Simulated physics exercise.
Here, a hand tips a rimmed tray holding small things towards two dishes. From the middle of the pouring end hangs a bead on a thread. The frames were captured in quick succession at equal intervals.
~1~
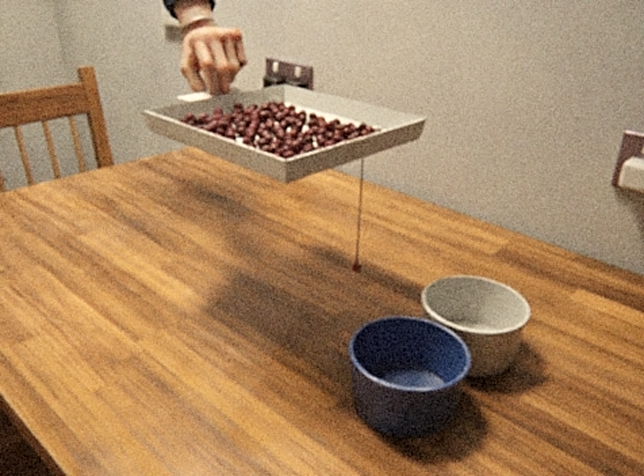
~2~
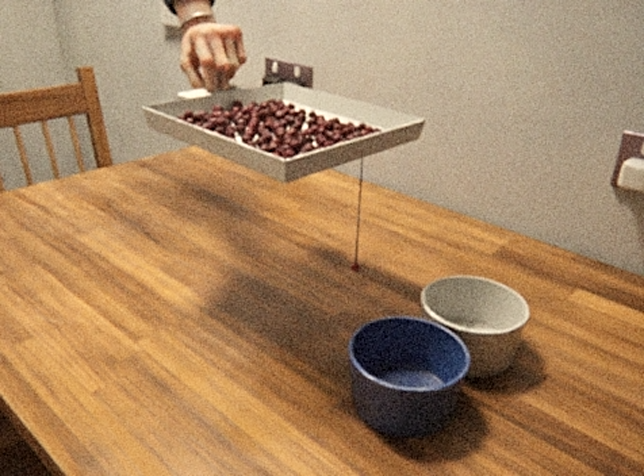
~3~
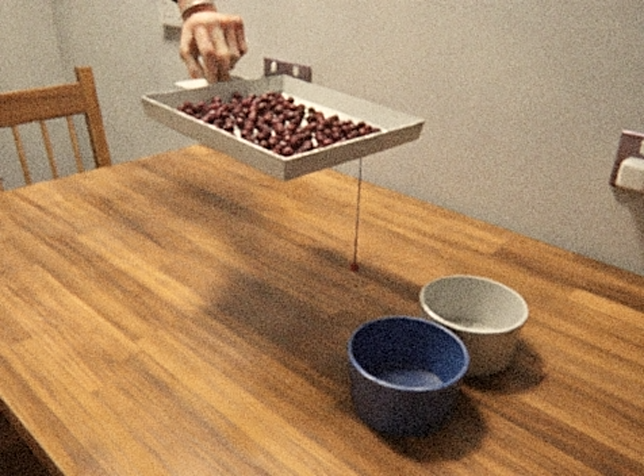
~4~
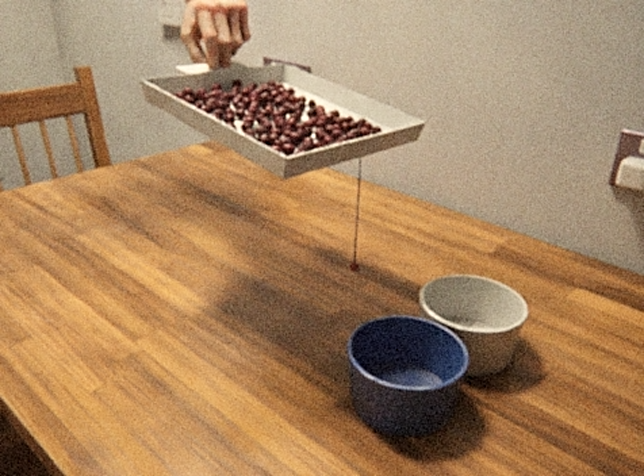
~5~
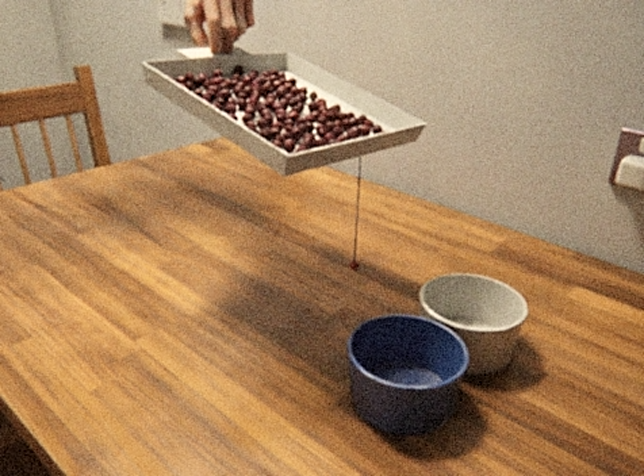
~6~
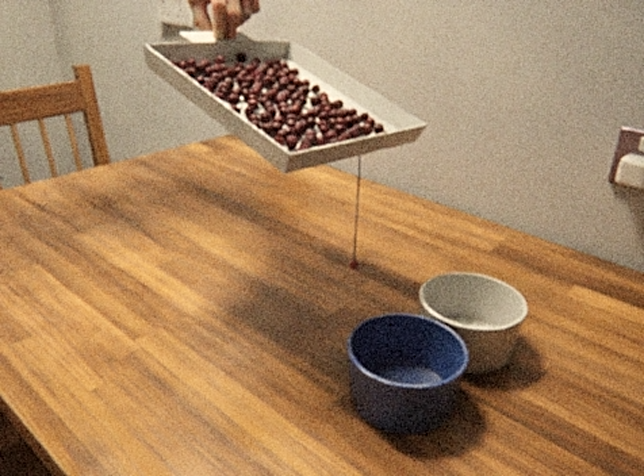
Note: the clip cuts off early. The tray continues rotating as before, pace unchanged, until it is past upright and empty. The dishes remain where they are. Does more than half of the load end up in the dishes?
No.
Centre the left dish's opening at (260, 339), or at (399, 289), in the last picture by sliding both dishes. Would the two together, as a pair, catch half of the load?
Together the dishes get less than a half first, then beyond half.
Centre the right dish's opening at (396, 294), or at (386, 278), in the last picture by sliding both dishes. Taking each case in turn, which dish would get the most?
The first try: The right one. The second: The right dish.
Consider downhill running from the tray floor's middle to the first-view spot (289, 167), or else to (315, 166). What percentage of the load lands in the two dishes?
In order, 0 in a hundred and 10 in a hundred.
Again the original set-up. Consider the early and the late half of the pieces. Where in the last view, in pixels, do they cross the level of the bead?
(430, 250), then (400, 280).
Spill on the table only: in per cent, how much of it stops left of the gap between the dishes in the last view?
It works out at some 70 percent.
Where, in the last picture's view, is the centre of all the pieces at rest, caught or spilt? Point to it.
I'd place the middle at about (424, 311).
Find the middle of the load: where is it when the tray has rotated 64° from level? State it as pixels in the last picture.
About (357, 103).
Shortly afterwards, tray tipped steeply; all but a few on the tray; only a few in the air.
Next, tray tipped past a quarter turn; the bulk on the tray; only a few outside both; a little in the air.
Some moments later, tray tipped past a quarter turn; a little in the left dish; a little in the right dish; the bulk outside both.
In the end, tray tipped past a quarter turn; a little in the left dish; a little in the right dish; the bulk outside both.
